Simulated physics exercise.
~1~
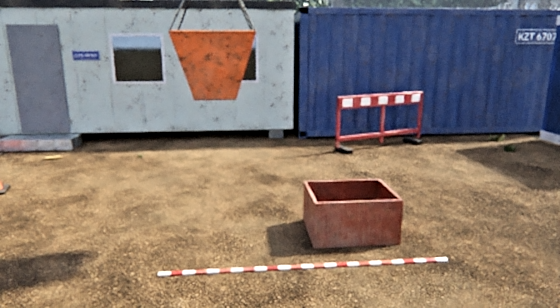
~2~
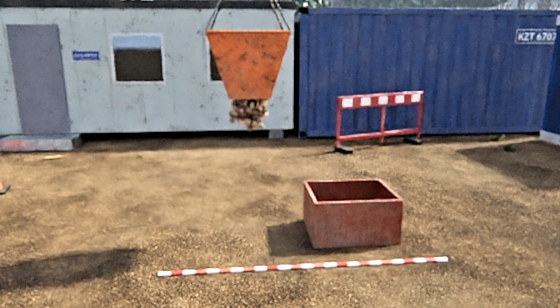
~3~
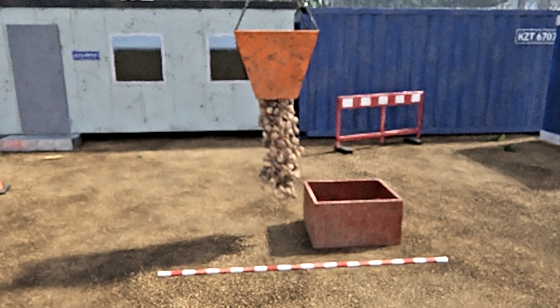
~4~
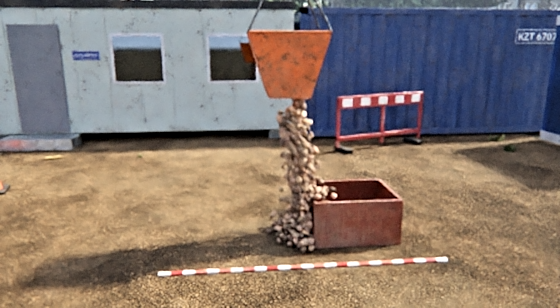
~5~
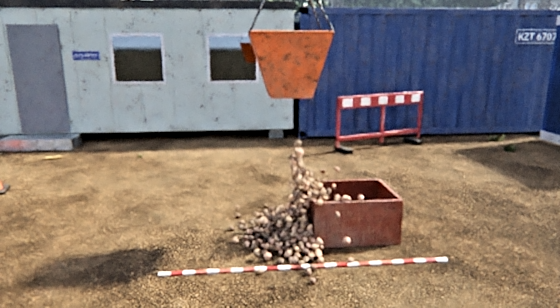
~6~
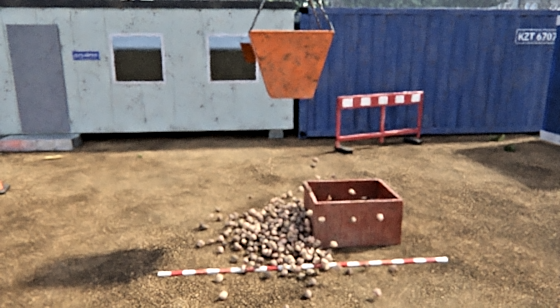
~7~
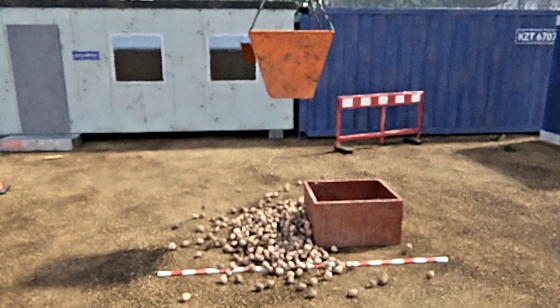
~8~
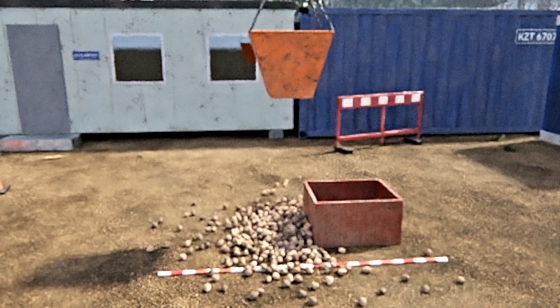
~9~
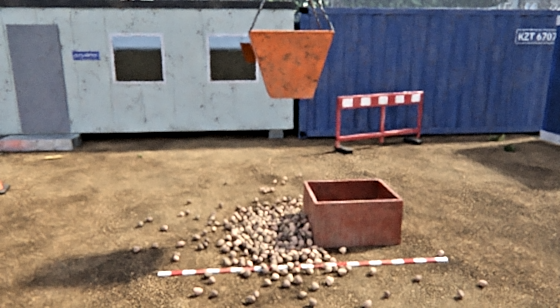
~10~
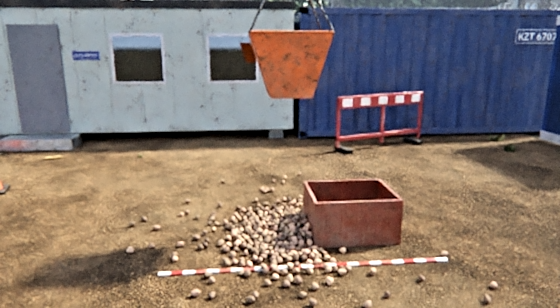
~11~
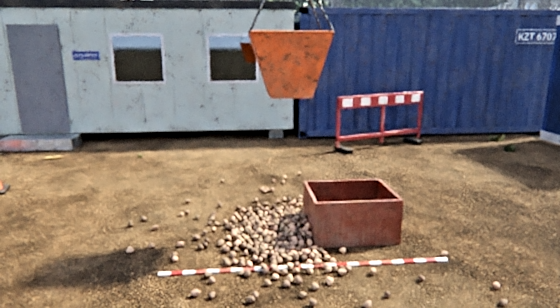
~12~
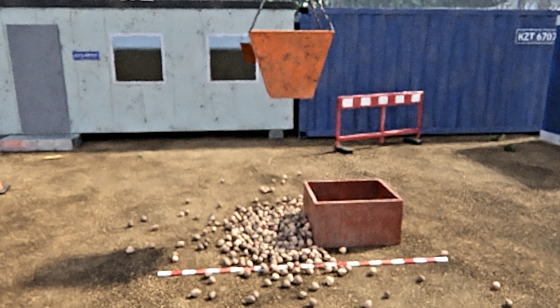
An orange hopper hanging from cables glides right across a gravel yard, past a pale cabin and toward a blue container. Its bottom opens and brownish cobbles begin to pour out while it keeps moving. The stream drops in a thick column, landing mostly on the ground just left of a reddish open bin, with some stones going in. The hopper, now empty, comes to a stop as the column collapses into a heap against the bin. Stray stones bounce and roll outward, some across the red-and-white staff. Most finish piled left of the bin, with a few scattered in front and to the right.
